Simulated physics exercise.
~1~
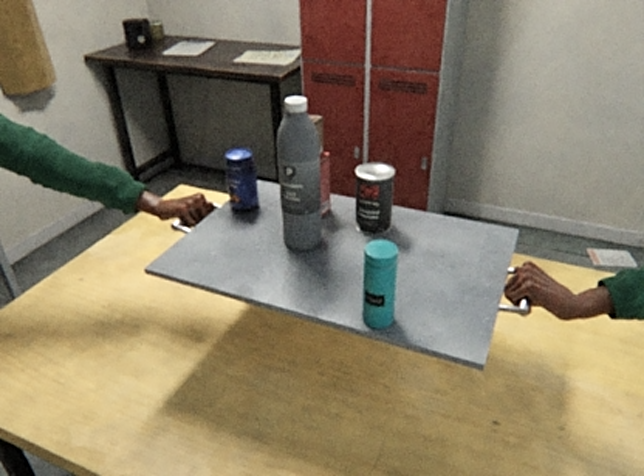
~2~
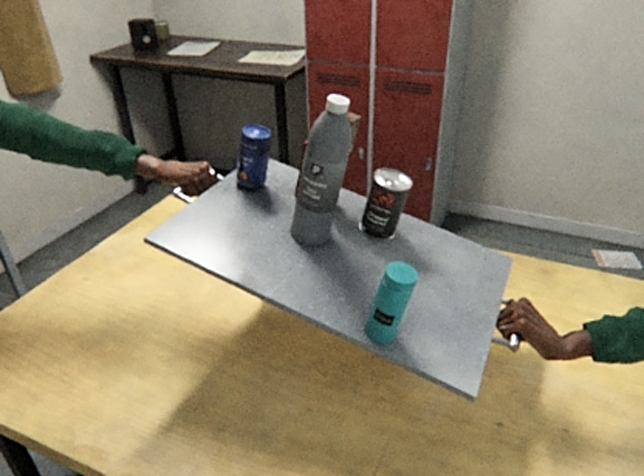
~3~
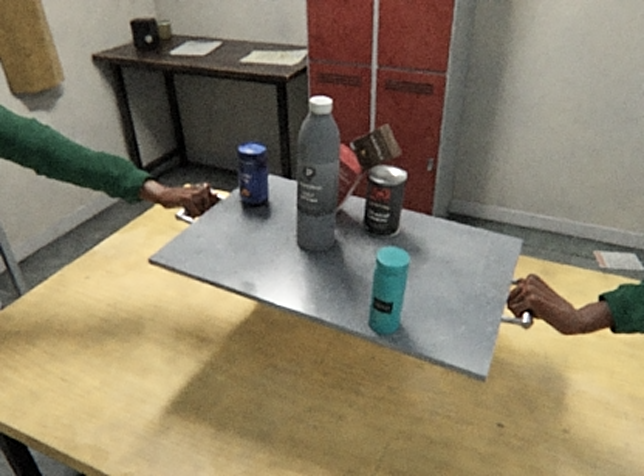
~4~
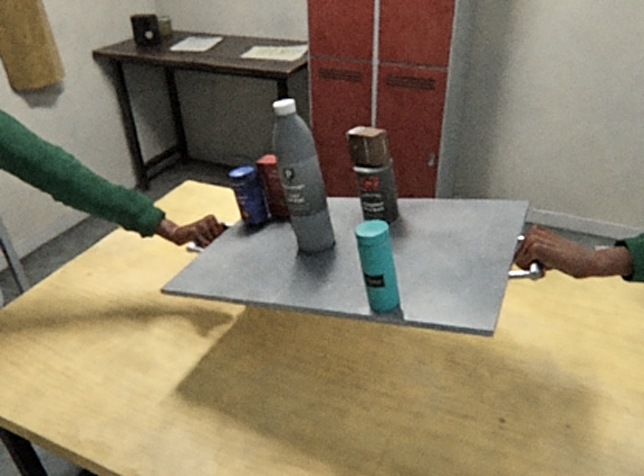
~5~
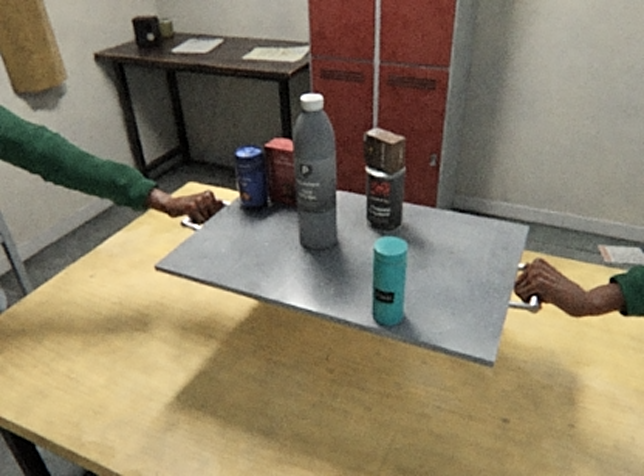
A small brown carton tipped over and ended up lying on top of the black tin as two hands tilted a rimless grey tray right, then left, and levelled it, while the red packet shifted left beside the blue can and the bottle stayed standing.
